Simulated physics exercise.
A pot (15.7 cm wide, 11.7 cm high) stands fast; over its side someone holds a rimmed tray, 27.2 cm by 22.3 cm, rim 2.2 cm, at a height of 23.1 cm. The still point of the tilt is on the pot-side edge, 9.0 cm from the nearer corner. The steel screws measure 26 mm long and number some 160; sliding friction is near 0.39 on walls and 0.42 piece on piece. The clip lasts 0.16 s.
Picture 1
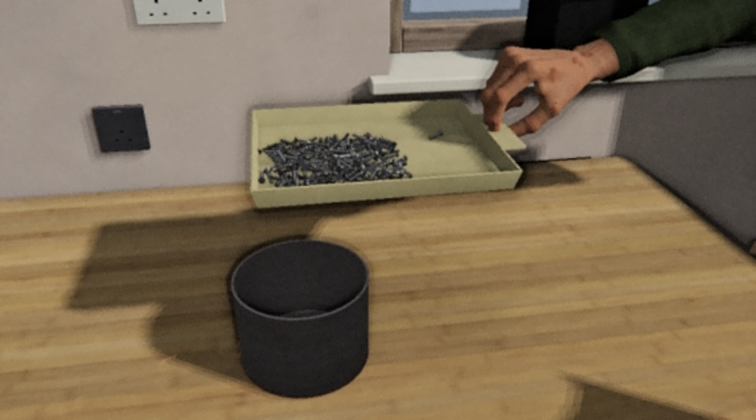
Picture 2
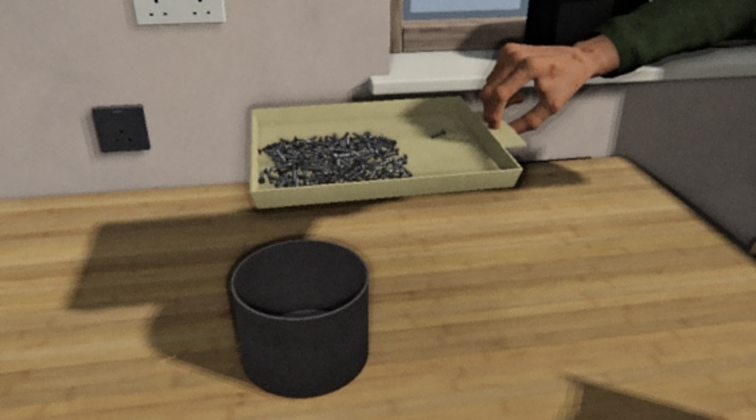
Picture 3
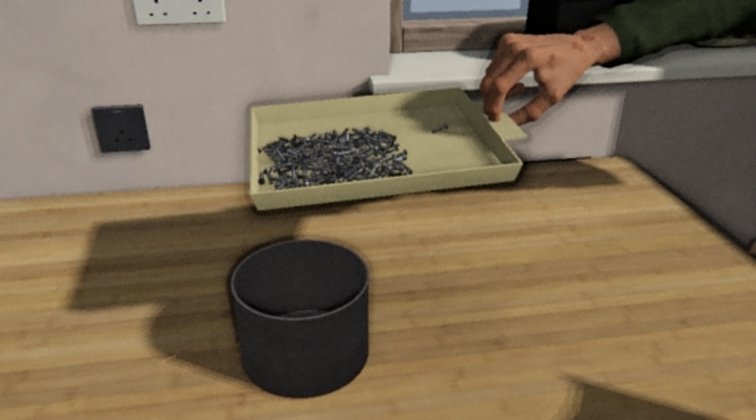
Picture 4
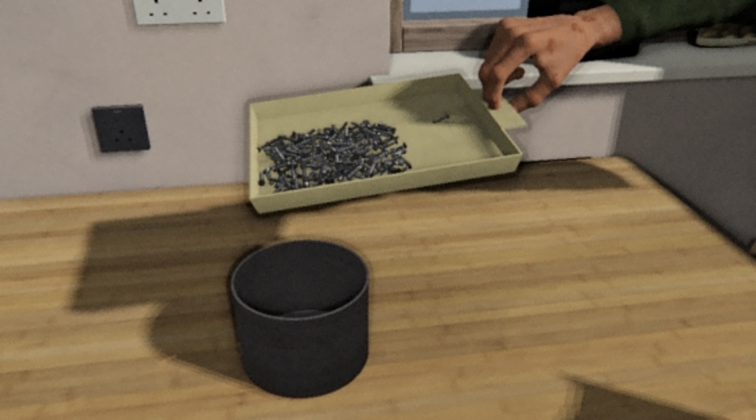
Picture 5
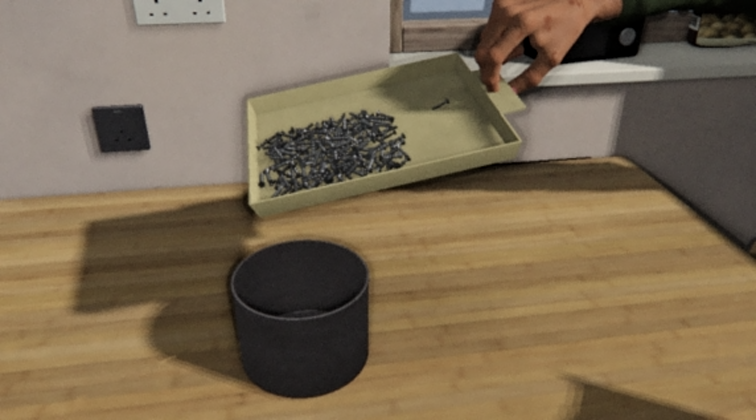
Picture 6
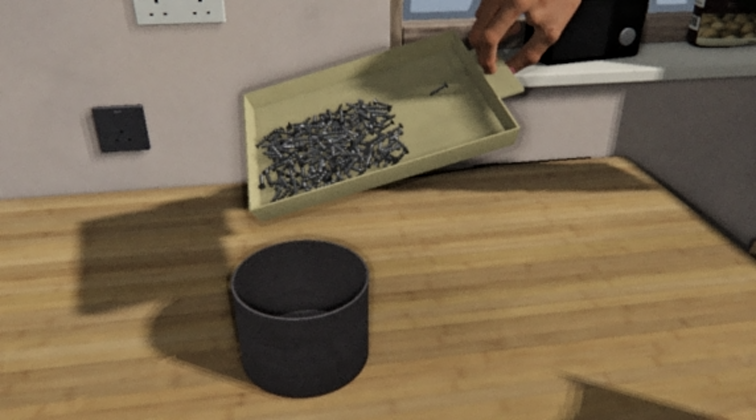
A hand raises the right end of a yellowish tray of screws behind a black pot.
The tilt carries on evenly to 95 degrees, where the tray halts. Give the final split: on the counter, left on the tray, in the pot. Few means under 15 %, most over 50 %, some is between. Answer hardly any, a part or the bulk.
Counter: A part, tray: Hardly any, pot: The bulk.
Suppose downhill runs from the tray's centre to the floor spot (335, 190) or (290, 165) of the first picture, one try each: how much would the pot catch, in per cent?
About 95 and 0 per cent.
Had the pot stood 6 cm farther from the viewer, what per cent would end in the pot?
Then about 5 per cent.
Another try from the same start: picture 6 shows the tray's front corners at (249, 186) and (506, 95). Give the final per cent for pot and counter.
Pot 0, counter 100.
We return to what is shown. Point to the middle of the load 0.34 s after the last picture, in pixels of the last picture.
At about (267, 204).
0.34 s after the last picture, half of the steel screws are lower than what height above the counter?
About 22 cm.
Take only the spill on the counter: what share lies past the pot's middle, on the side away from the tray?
Roughly 100 per cent.
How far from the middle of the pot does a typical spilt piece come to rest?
Roughly 16 cm.
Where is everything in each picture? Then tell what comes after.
Tray tilt 0 degrees, front corners at (257, 188) and (515, 169); middle of the pieces at (341, 158); pot at (301, 276), in the first frame.
Tray tilt 1 degrees, front corners at (256, 188) and (515, 167); middle of the pieces at (341, 157), in the second frame.
Tray tilt 3 degrees, front corners at (256, 191) and (515, 162), lowest corner left front; middle of the pieces at (341, 155), in the third frame.
Tray tilt 7 degrees, front corners at (255, 195) and (515, 152), lowest corner left front; middle of the pieces at (340, 151), in the fourth frame.
Tray tilt 13 degrees, front corners at (255, 200) and (514, 140), lowest corner left front; middle of the pieces at (339, 146), in the fifth frame.
Tray tilt 19 degrees, front corners at (255, 205) and (512, 127), lowest corner left front; middle of the pieces at (336, 141); pot at (301, 276), in the sixth frame.
Then, 0.20 s after the last picture, tilt 57 degrees; the tray holds 100 %, the pot 0 %.
Then, 0.34 s after the last picture, tilt 84 degrees; the tray holds 95 %, the pot 0 %.
Then, 0.61 s after the last picture, tilt 95 degrees; the tray holds 0 %, the pot 60 %.
In the end, counter 40 %, tray 0 %, pot 60 %.
